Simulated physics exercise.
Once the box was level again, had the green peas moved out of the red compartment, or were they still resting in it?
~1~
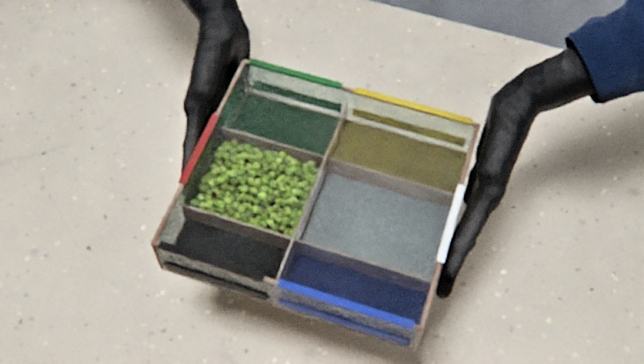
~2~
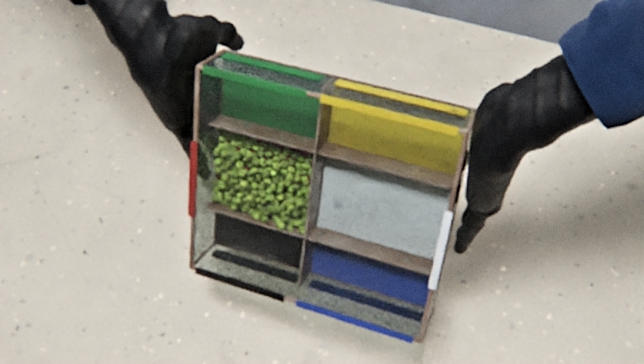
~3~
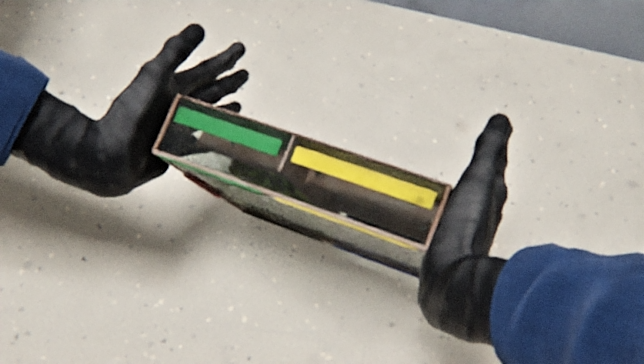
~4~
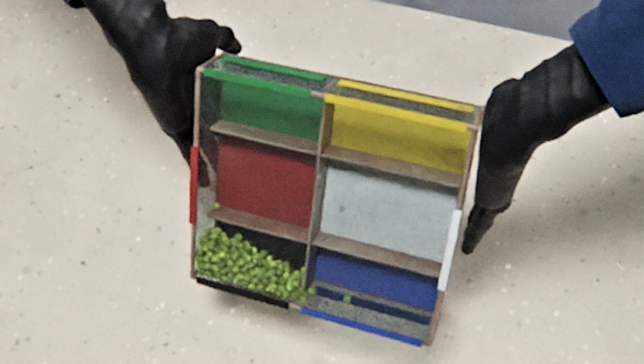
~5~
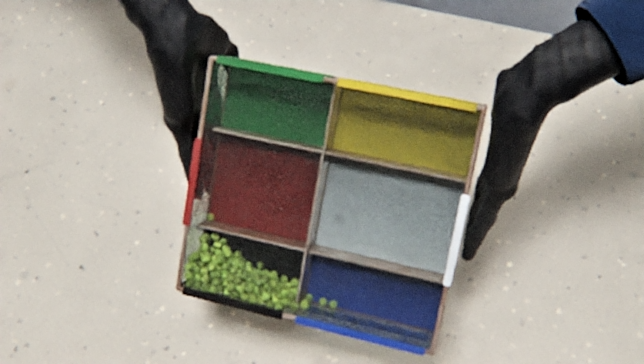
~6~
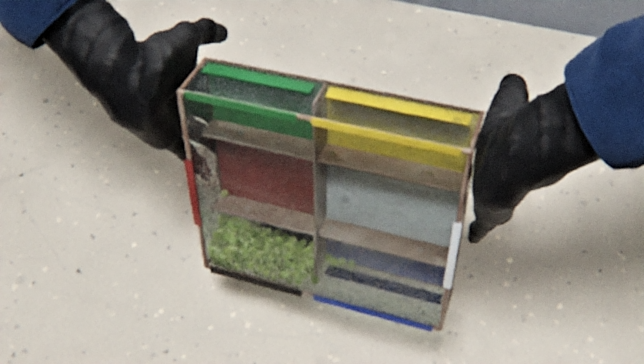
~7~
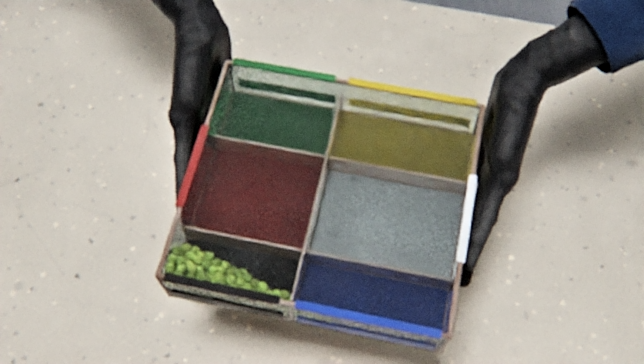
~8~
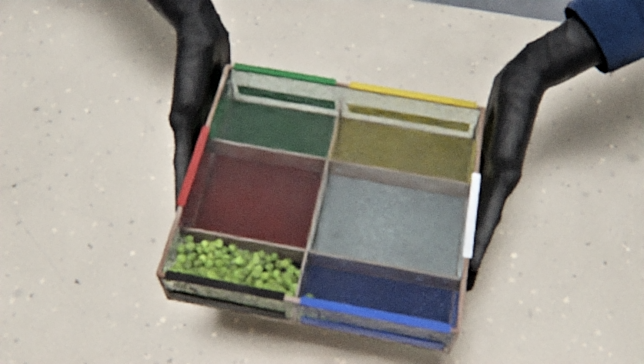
They had moved out of the red compartment and ended up together in the black one, leaving the other compartments empty.
